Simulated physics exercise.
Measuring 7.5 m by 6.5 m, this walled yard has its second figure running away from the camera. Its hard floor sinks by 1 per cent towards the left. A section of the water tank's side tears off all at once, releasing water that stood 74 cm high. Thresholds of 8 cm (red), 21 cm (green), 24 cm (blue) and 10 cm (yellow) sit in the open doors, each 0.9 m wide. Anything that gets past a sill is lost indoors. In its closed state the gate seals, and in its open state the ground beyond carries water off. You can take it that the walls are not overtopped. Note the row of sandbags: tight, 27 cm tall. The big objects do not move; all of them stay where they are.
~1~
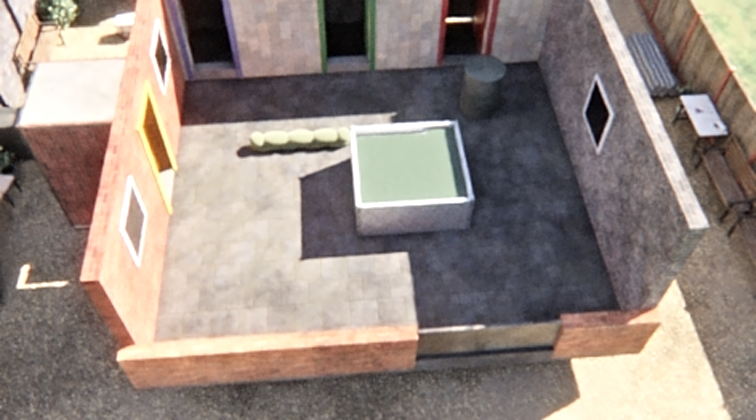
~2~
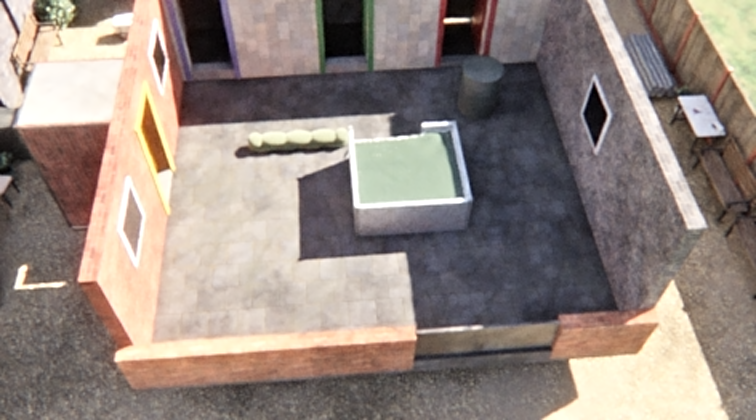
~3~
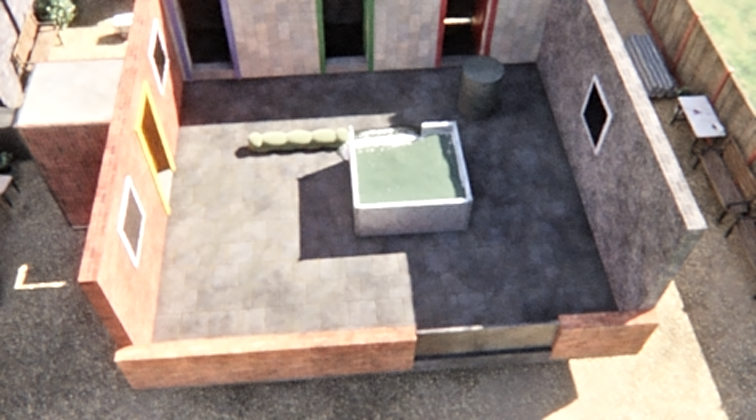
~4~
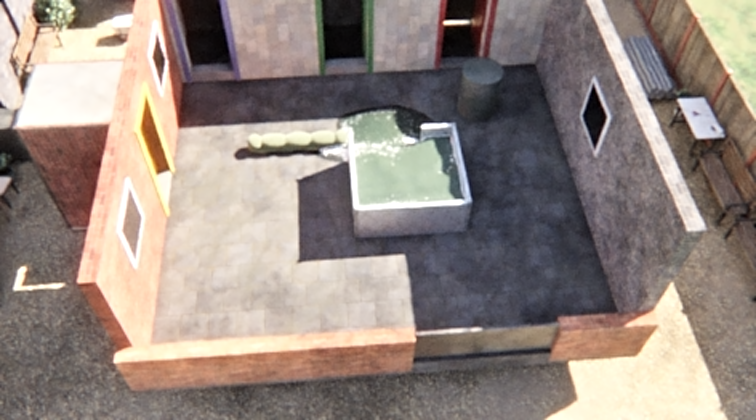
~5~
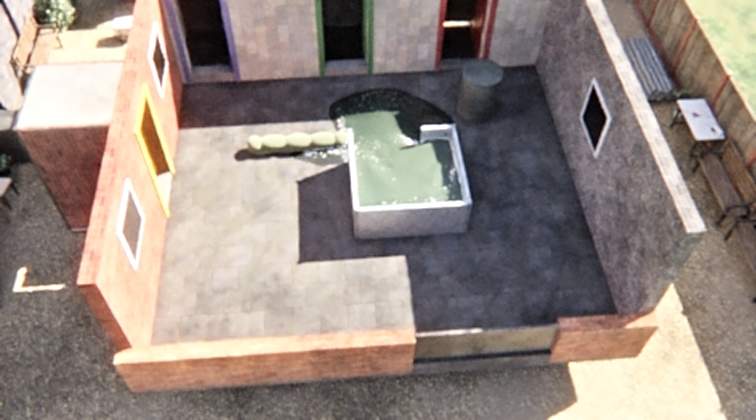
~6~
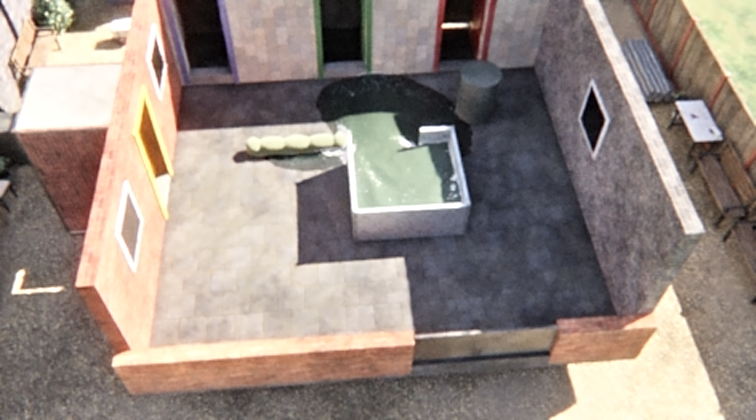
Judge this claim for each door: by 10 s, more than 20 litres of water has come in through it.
Verdicts: The red door, true; the green door, true; the blue door, false; the yellow door, false.
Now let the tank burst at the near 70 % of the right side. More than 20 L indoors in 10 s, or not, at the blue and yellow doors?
Lab note: Vs limit, blue door inside limit; yellow door inside limit.
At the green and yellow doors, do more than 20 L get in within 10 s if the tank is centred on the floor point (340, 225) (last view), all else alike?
Green door held, yellow door exceeded.
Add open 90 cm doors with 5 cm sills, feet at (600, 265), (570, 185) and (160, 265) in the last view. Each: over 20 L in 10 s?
In turn: Below, under, not over.
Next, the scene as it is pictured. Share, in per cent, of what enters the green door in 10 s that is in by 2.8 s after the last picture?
Some 100 in a hundred.
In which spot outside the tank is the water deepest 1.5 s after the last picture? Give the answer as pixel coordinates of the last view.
Close to (353, 78).
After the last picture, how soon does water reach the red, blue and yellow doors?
The red door is reached at 0.4 s, blue at 1.1 s, yellow at 1.4 s.
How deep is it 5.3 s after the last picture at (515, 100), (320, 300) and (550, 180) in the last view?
Depth readings in turn - 9, 1, 3 cm.
Then, 0.7 s after the last picture water covers 20 % of the floor and is deepest (43 cm) near (361, 78); red door 15 cm at the sill, 1 L in, green door 40 cm at the sill, 52 L in, blue door not reached, yellow door not reached.
Then, 1.5 s after the last picture water covers 30 % of the floor and is deepest (35 cm) near (353, 78); red door 15 cm at the sill, 17 L in, green door 34 cm at the sill, 126 L in, blue door 7 cm at the sill, 0 L in, yellow door 3 cm at the sill, 0 L in.
Then, 2.8 s after the last picture water covers 35 % of the floor and is deepest (27 cm) near (527, 68); red door 10 cm at the sill, 34 L in, green door 18 cm at the sill, 158 L in, blue door 13 cm at the sill, 0 L in, yellow door 9 cm at the sill, 0 L in.
Then, 5.3 s after the last picture water covers 75 % of the floor and is deepest (16 cm) near (182, 87); red door 8 cm at the sill, 40 L in, green door 11 cm at the sill, 159 L in, blue door 11 cm at the sill, 0 L in, yellow door 8 cm at the sill, 1 L in.
Then, 9.3 s after the last picture water covers 95 % of the floor and is deepest (11 cm) near (146, 372); red door 5 cm at the sill, 41 L in, green door 6 cm at the sill, 159 L in, blue door 9 cm at the sill, 0 L in, yellow door 5 cm at the sill, 1 L in.
